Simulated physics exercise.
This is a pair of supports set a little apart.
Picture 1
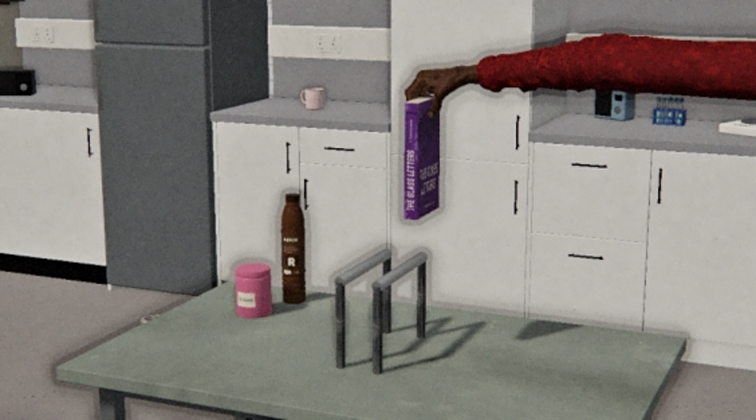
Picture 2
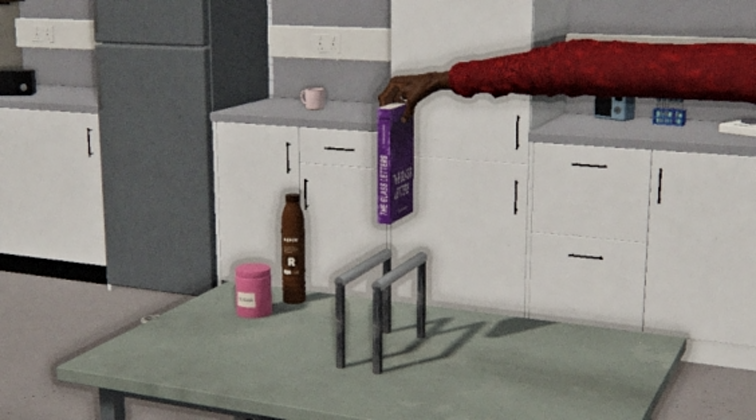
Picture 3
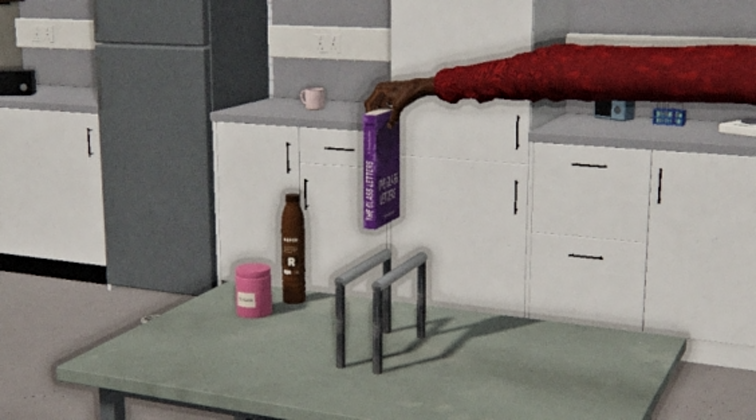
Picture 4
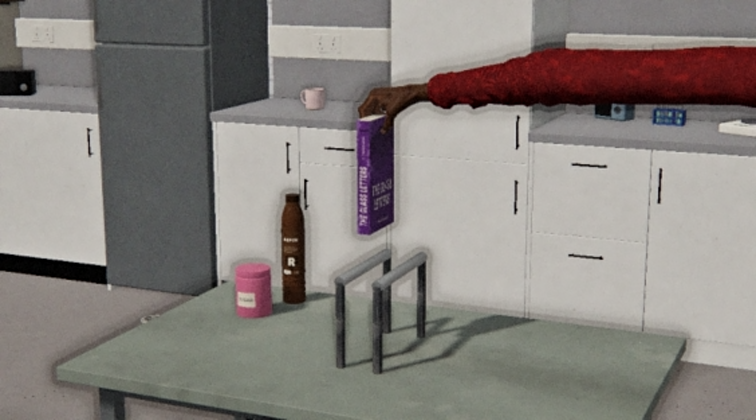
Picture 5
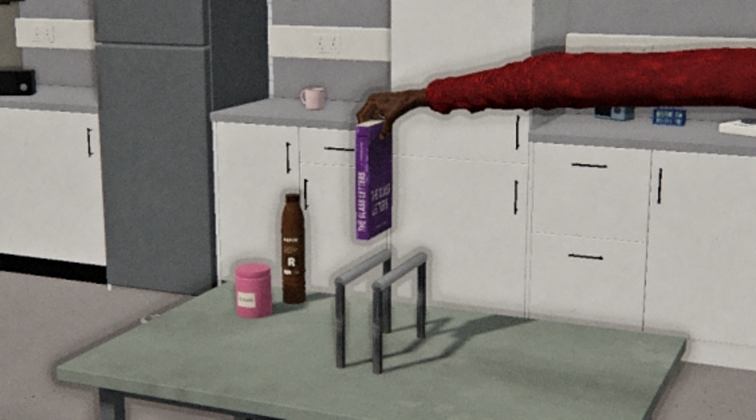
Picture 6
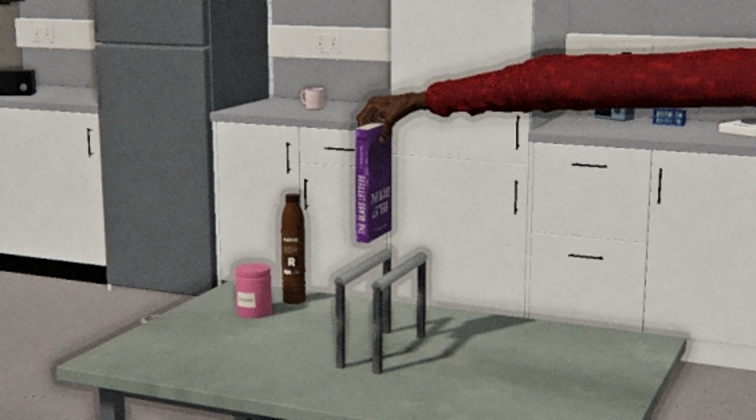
In a kitchen with white cabinets and a tall grey fridge, a fixed view looks slightly down on a grey-green table. A pink jar and a brown bottle stand left of two dark metal supports set slightly apart, with a pink mug on the counter behind. From the right, a red-sleeved arm carries an upright purple book leftward, lowers it slightly, and holds it still above the supports.
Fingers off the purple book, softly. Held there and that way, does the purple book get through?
The book goes down the gap.
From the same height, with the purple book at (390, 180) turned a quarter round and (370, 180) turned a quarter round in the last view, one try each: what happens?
In the first case it lodges; in the second case it is caught.
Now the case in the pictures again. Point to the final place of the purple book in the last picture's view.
Near (385, 300).
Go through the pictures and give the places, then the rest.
Being brought over the gap; purple book (422, 157); pink jar (254, 290), in the first frame.
Being brought over the gap; purple book (396, 162); pink jar (254, 290), in the second frame.
Being brought over the gap; purple book (382, 167); pink jar (254, 290), in the third frame.
Being brought over the gap; purple book (376, 173); pink jar (254, 290), in the fourth frame.
Being brought over the gap; purple book (374, 178); pink jar (254, 290), in the fifth frame.
Held still over the gap; purple book (374, 181); pink jar (254, 290), in the sixth frame.
Then, 0.20 s past the last view, purple book displaced a little near (374, 203).
Then, 0.30 s past the last view, purple book rocked 16° from its first pose near (380, 251).
Then, 0.40 s past the last view, purple book displaced well along near (391, 298).
Then, 0.90 s past the last view, purple book rocked 16° from its first pose near (385, 300).
Finally, moved from the start, purple book; the other 2 still in place. Final places as the last picture's camera would see them, purple book near (385, 300). The book reaches the table.
